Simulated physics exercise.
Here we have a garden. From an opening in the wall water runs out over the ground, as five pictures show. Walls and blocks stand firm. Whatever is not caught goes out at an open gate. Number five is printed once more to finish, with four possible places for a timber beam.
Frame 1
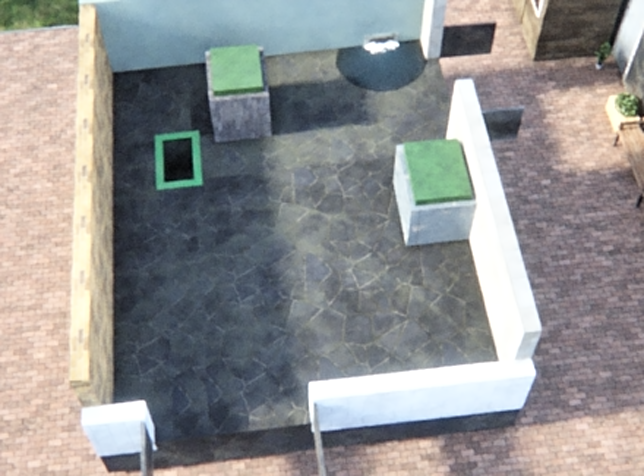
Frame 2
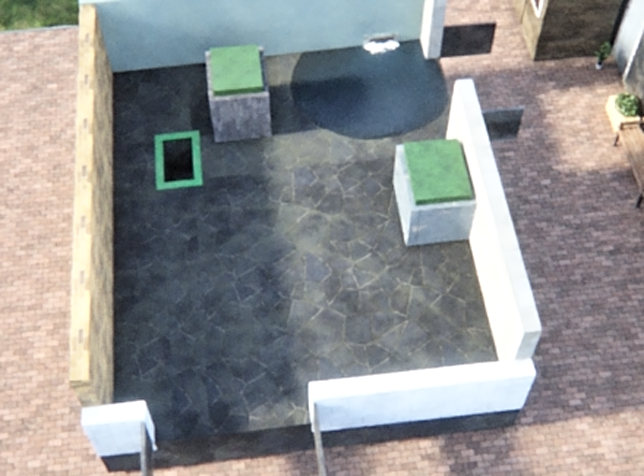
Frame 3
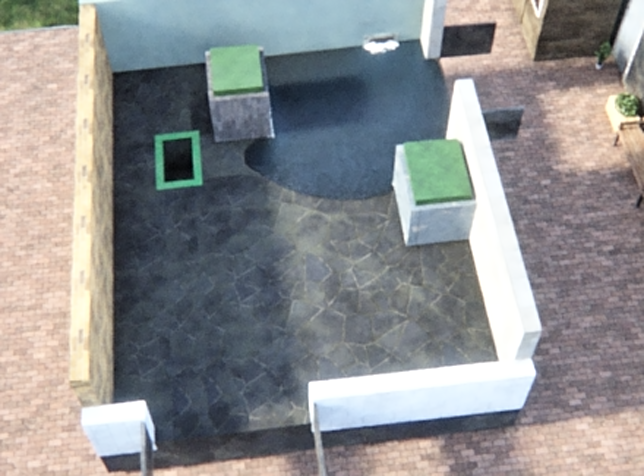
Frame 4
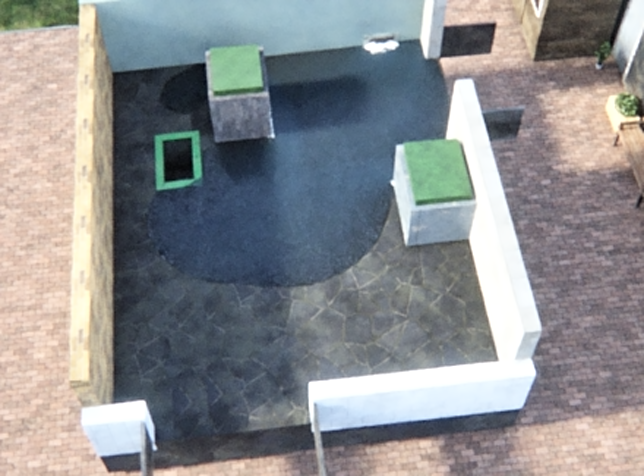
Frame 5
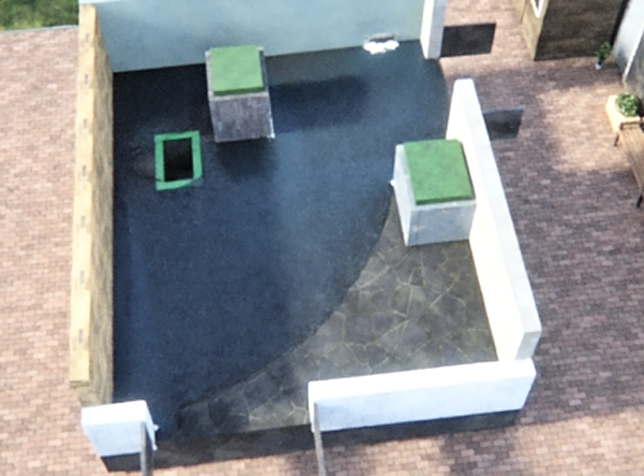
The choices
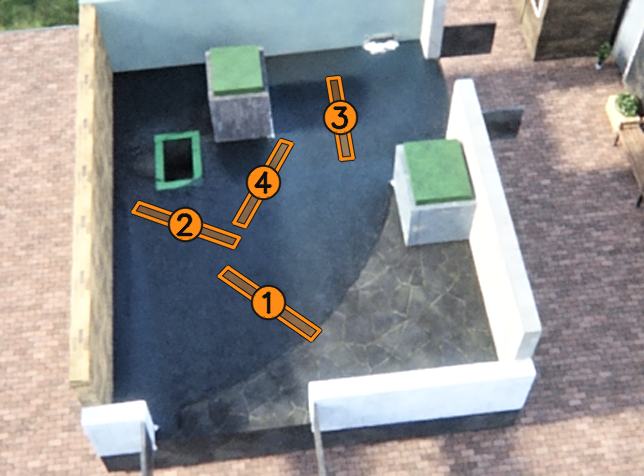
Dark water spreading from an outfall at the back wall across a walled garden's stone paving, reaching around a green-edged drain pit.
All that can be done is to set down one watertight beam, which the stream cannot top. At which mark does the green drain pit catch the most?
2 is best.
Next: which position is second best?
That would be 1.
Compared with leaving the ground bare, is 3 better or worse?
Position 3 is worse.
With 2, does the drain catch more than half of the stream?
No.
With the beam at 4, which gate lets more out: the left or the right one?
The left gate.
In orange, 1 from (223, 271) to (315, 335); 2 from (136, 207) to (236, 242); 3 from (347, 158) to (333, 78); 4 from (239, 224) to (286, 142).
Choosing 1, about 17 % of the stream goes into the green drain pit, about 83 % out by the gates.
Choosing 2, about 30 % of the stream goes into the green drain pit, about 69 % out by the gates.
Choosing 3, about 4 % of the stream goes into the green drain pit, about 96 % out by the gates.
Choosing 4, about 6 % of the stream goes into the green drain pit, about 94 % out by the gates.
